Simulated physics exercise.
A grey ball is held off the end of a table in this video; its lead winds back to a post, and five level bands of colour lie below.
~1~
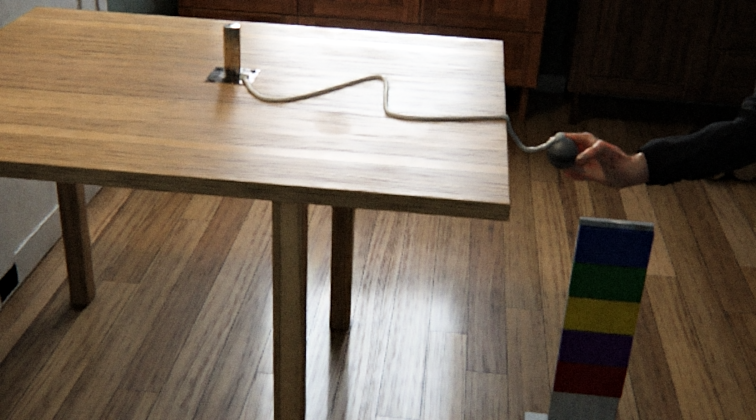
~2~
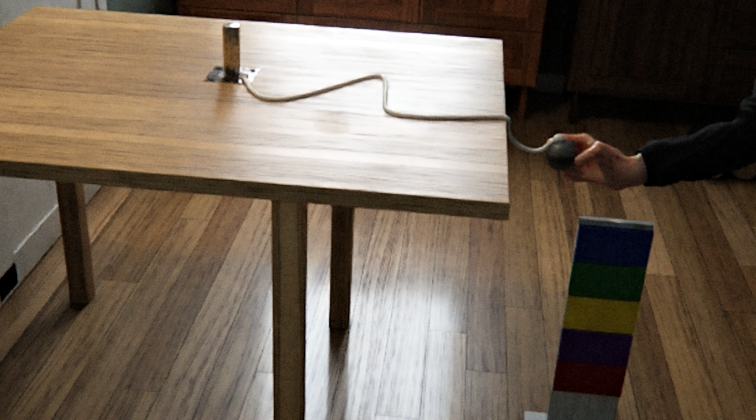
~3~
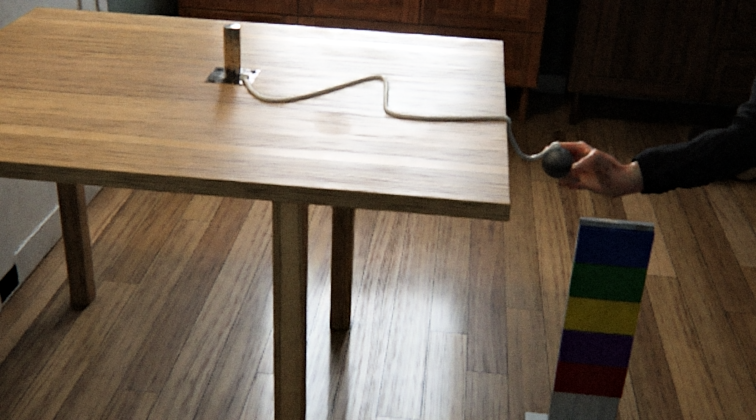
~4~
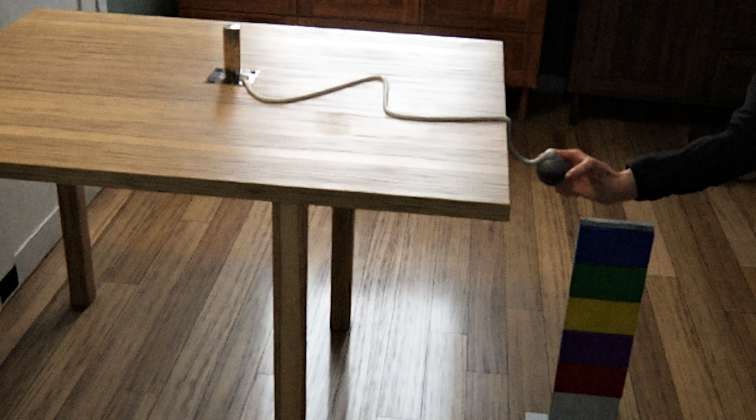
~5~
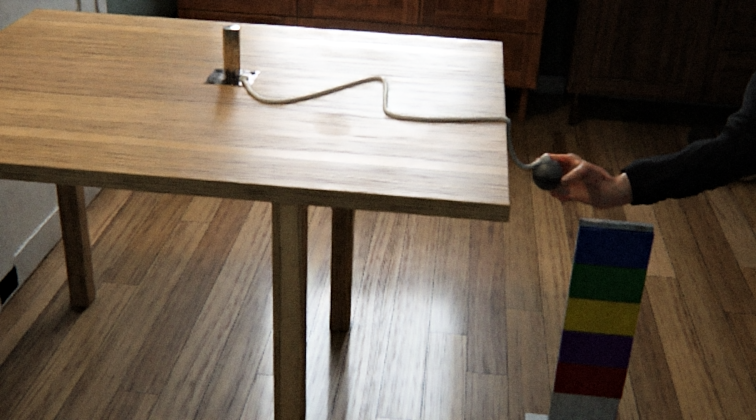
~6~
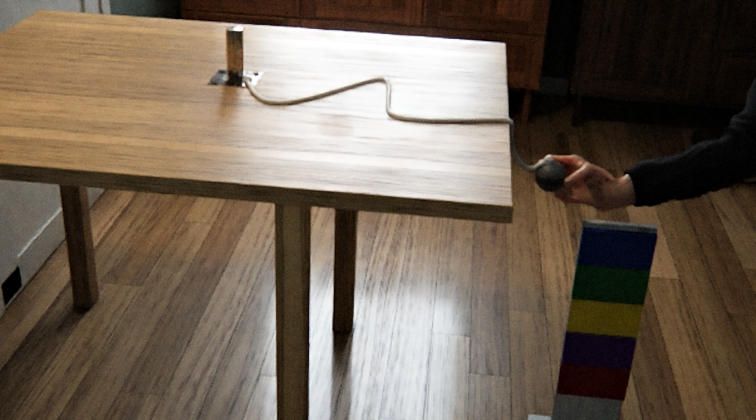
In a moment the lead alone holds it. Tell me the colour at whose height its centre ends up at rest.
It ends up level with purple.
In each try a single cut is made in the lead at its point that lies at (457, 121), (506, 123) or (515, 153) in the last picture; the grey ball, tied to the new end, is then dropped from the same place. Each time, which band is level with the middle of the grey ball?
In order of the tries: Blue; then green; then yellow.
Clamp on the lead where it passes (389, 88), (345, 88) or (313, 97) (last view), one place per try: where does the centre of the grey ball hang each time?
First (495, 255), next (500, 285), last (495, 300).
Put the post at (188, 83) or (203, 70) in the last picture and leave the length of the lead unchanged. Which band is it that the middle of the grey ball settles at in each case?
Try one - yellow; try two - yellow.
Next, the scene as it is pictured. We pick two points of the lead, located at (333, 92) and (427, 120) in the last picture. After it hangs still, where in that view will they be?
(385, 95) for the first, (498, 187) for the second.
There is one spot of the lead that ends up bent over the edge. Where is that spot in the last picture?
Look near (388, 99).
Early on, ball near (467, 326); level with purple.
Midway, ball near (500, 335); level with purple.
Finally, ball near (484, 328); level with purple. The purple one.
